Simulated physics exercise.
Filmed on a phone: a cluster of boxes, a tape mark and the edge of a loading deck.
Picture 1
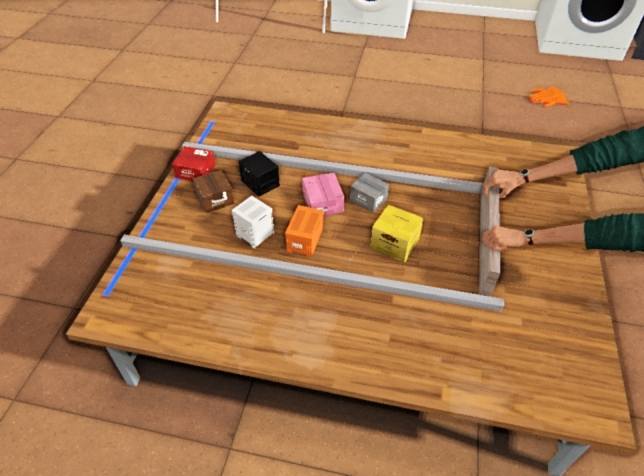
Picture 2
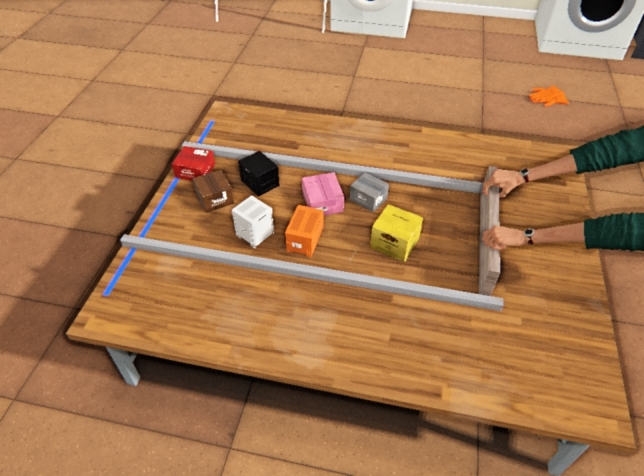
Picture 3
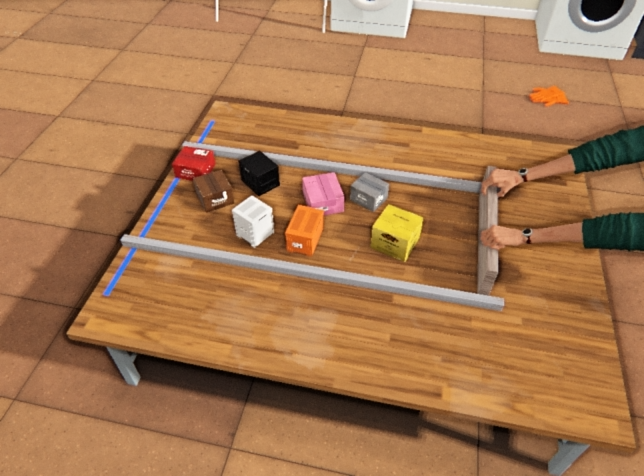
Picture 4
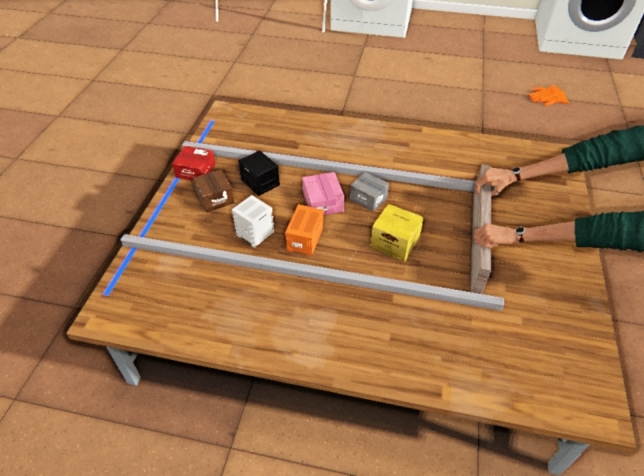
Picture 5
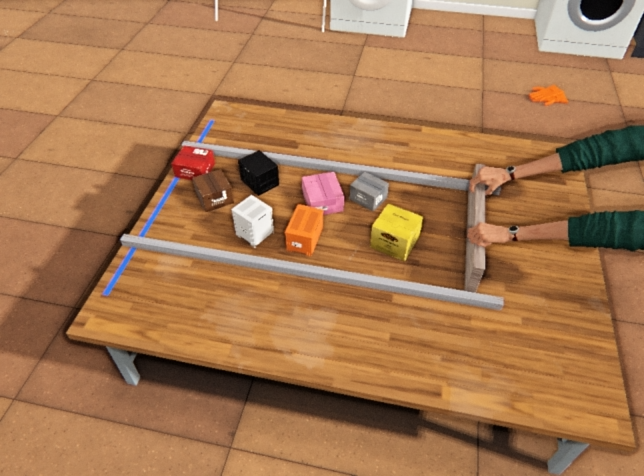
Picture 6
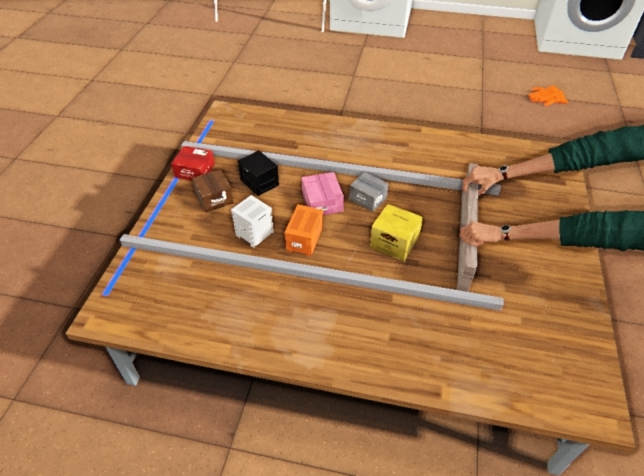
Two hands in dark green sleeves slowly slide a grey plank a short way left between two metal rails on a wooden table, seen from above at an angle on a tiled floor. Red, brown, black, white, orange, pink, grey and yellow boxes sit ahead of it, the red one near a blue tape line at left. The boxes and the camera stay still.
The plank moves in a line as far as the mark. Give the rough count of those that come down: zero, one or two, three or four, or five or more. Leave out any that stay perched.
The number that fall off is five or more.
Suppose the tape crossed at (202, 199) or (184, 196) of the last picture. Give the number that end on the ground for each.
Try by try, 3 and 6.
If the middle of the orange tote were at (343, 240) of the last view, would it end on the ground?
From there it drops off.
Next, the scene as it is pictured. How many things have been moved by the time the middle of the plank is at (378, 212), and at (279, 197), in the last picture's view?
The counts are 2 and 7.
Soon after, none off yet; red parcel at rest near (193, 164); brown parcel at rest near (213, 191); black crate at rest near (259, 173).
Then, none off yet; red parcel at rest near (193, 164); brown parcel moved about its own width near (192, 189); black crate moved about its own width near (234, 162).
At rest, the number that fall off is five or more; fallen, yellow box, grey parcel, pink parcel, orange tote, white tote, black crate, brown parcel and red parcel.
